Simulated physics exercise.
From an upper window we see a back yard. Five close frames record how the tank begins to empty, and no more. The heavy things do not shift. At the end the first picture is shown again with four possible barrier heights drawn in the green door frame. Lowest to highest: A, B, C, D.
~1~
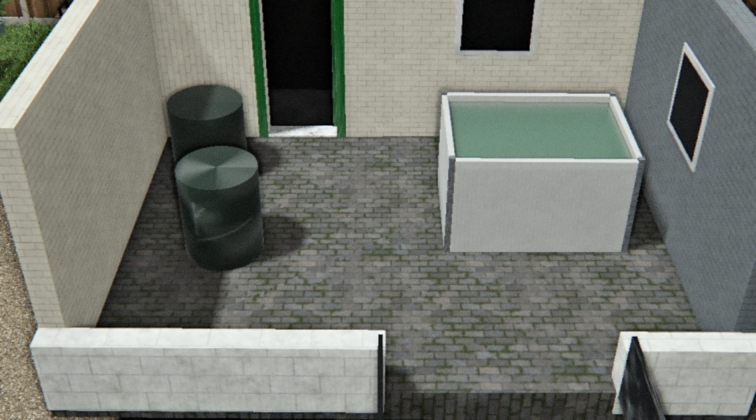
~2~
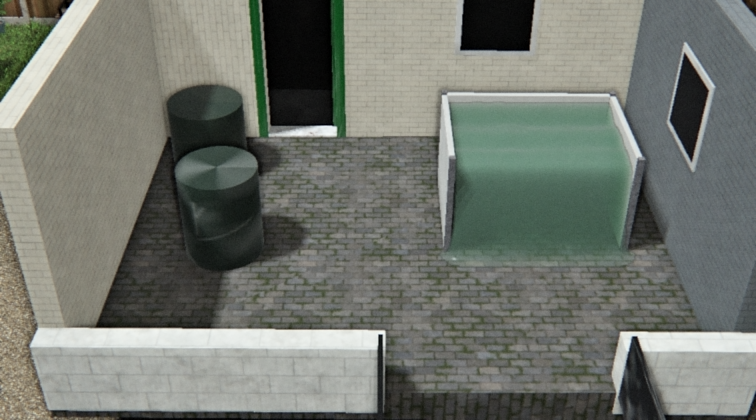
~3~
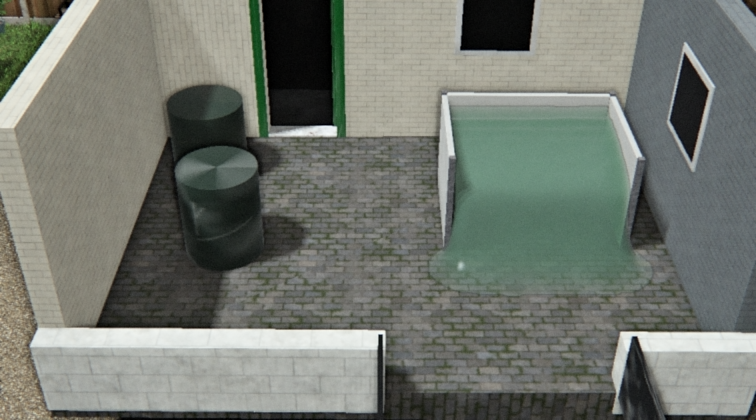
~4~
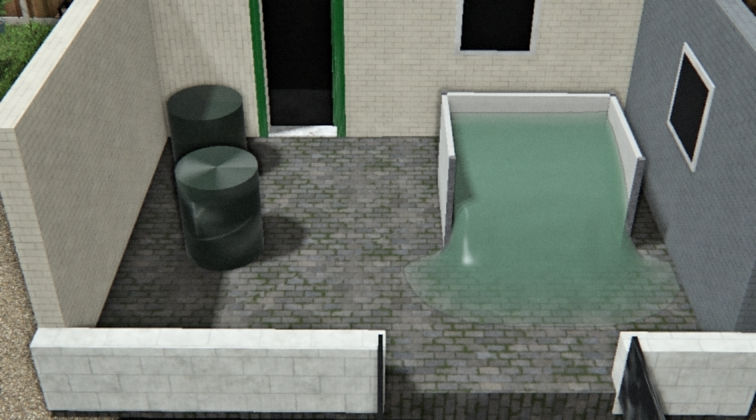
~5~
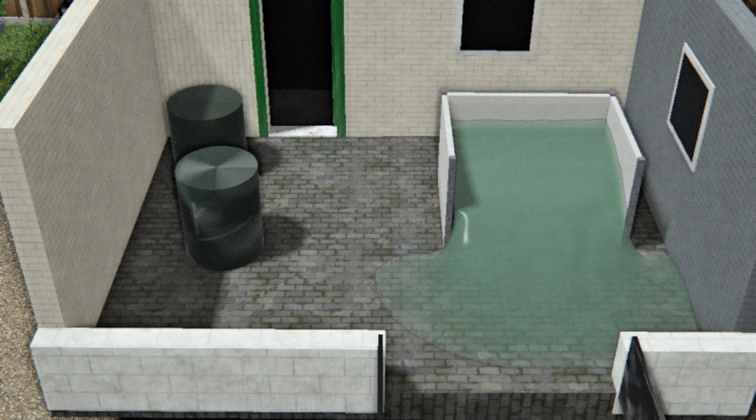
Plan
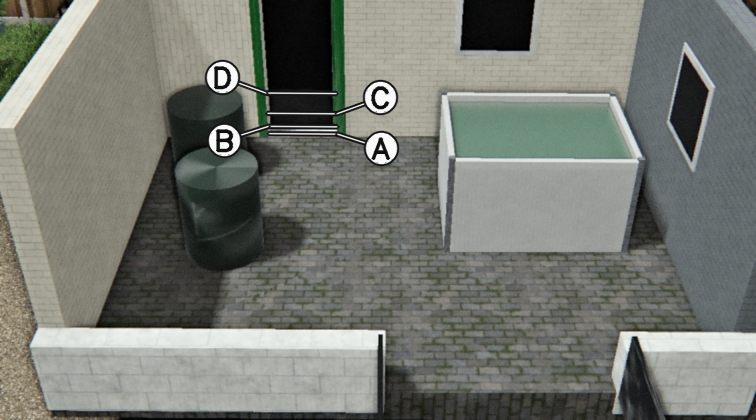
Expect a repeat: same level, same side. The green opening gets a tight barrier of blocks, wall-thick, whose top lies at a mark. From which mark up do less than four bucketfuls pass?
The limit is A.
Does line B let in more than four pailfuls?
No, that is safe.
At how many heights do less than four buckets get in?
All of them.
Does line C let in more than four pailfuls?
No.
On the marked copy, A at (303, 133); B at (302, 126); C at (302, 113); D at (301, 93); from the bottom up A, B, C, D.
With A, a splash gets over, under a bucket.
With B, nothing gets over.
With C, nothing gets over.
With D, nothing gets over.
